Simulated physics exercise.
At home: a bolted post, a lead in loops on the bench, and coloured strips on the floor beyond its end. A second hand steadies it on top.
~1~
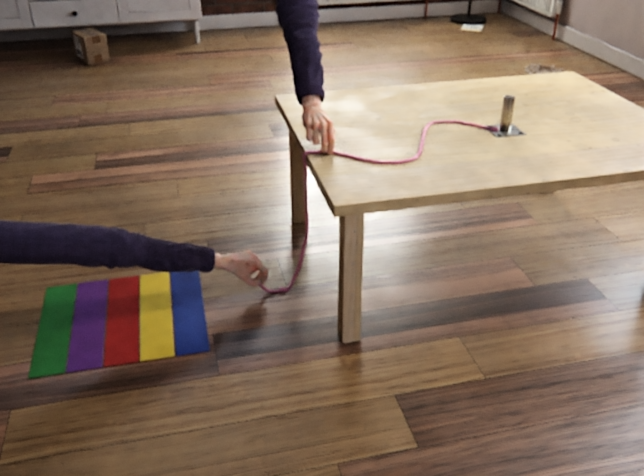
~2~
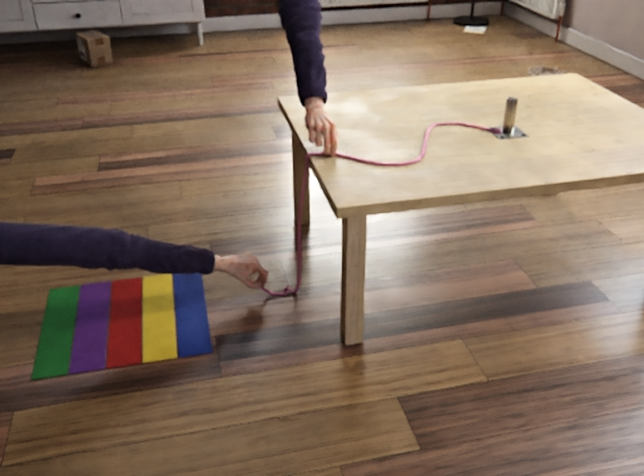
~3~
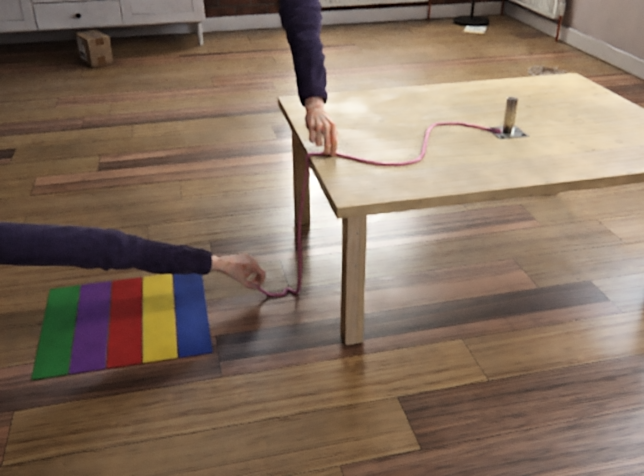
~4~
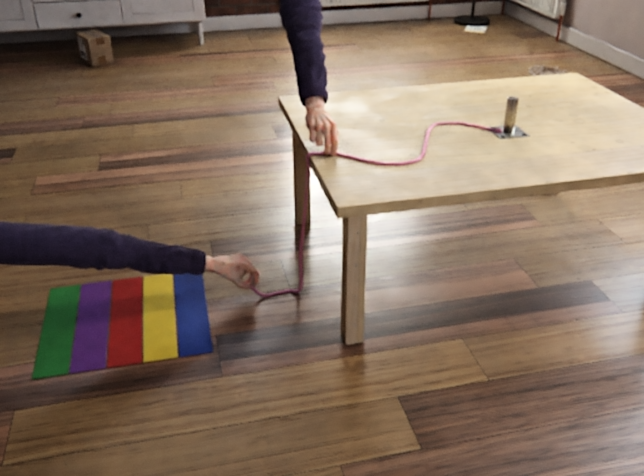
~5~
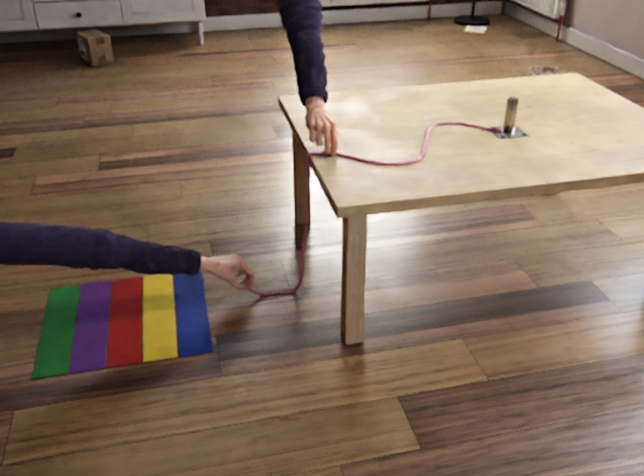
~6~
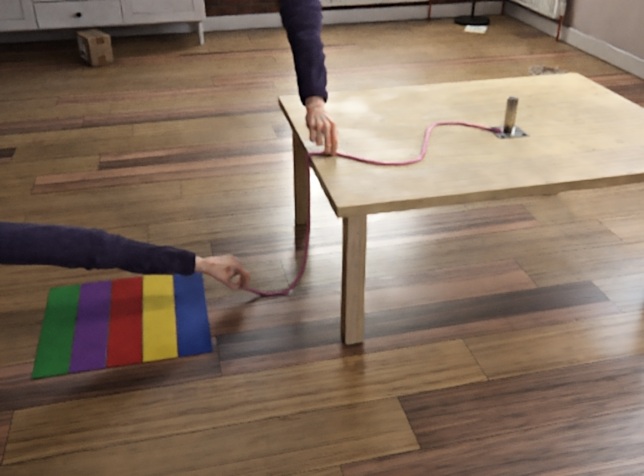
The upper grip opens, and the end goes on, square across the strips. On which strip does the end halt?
It gets as far as the green strip.
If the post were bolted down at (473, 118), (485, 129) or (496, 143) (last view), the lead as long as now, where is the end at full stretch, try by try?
Try by try, around (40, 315), (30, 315) and (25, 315).
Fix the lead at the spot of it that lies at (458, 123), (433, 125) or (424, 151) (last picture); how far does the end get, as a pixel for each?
About (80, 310), (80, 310) and (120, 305).
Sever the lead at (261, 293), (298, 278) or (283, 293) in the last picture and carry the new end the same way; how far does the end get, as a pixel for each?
Near (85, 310), (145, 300) and (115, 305).
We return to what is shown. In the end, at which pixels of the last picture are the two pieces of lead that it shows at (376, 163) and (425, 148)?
At (301, 162), then (371, 147).
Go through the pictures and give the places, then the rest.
In the first picture, end (259, 283); blue (192, 336); yellow (157, 341); red (122, 346); purple (86, 352); green (50, 357).
In the second picture, end (259, 285); lead through (468, 126) (426, 138) (395, 165) (323, 154) (300, 216) (299, 280).
In the third picture, end (256, 286).
In the fourth picture, end (251, 286); lead through (469, 126) (426, 137) (396, 164) (323, 153) (305, 215) (301, 280).
In the fifth picture, end (246, 286).
In the sixth picture, end (241, 287); lead through (469, 126) (426, 137) (396, 164) (323, 153) (309, 215) (298, 278).
A little later, end near (129, 302); over red.
Next, end near (83, 308); over purple.
When it is tight, end near (55, 312); over green. The green one.
